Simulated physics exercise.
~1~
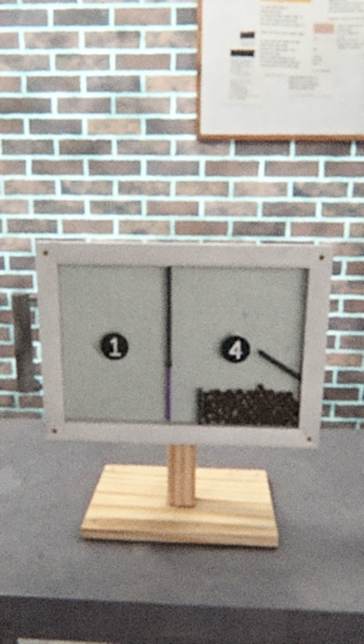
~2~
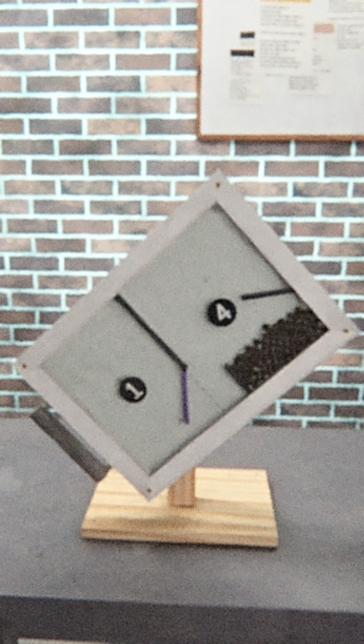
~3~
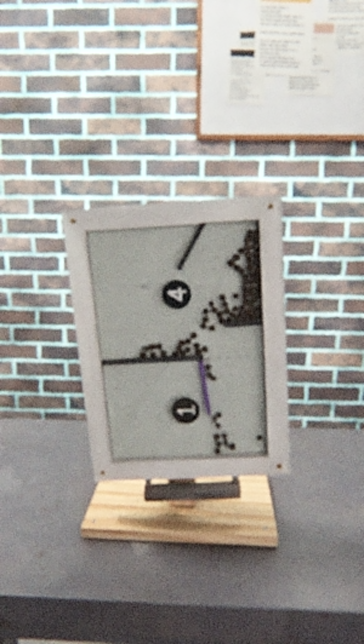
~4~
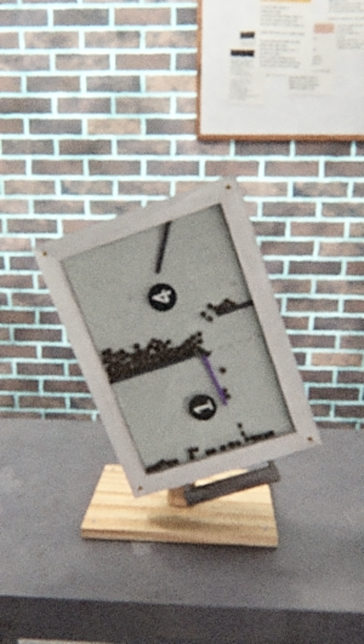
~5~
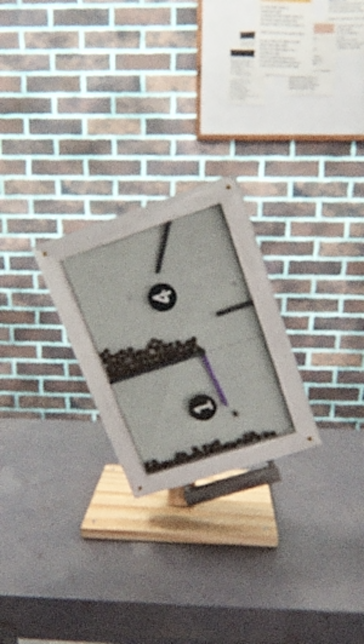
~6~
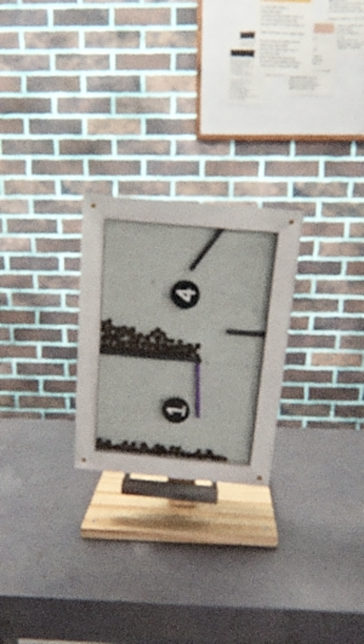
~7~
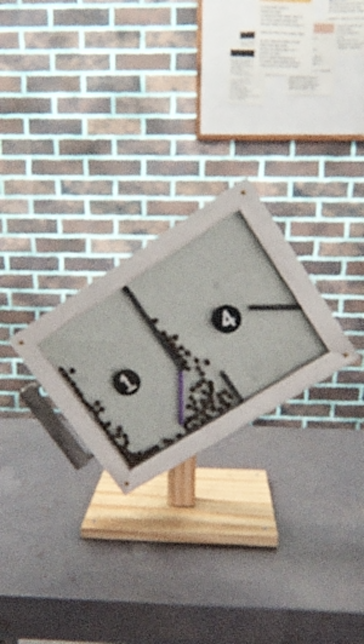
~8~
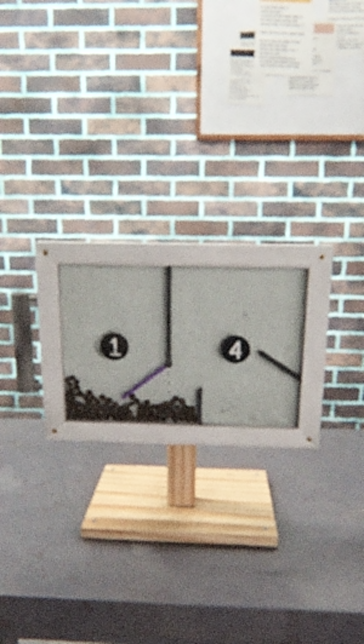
A shallow grey-framed box stands on a pale wooden stand, seen from the front by a still camera, with a dark tabletop below and a brick wall and part of a poster behind. Inside, small dark pills lie heaped at the lower right, beyond a dark divider with a purple flap. The box turns anticlockwise until it tips past upright, and pills spill down past the flap into the left side, while others collect on the divider. After a pause it swings back clockwise, and the pills slide and tumble again. It ends level, with plenty of pills on the left, part on the right, and the purple flap hanging open leftward over the heap.
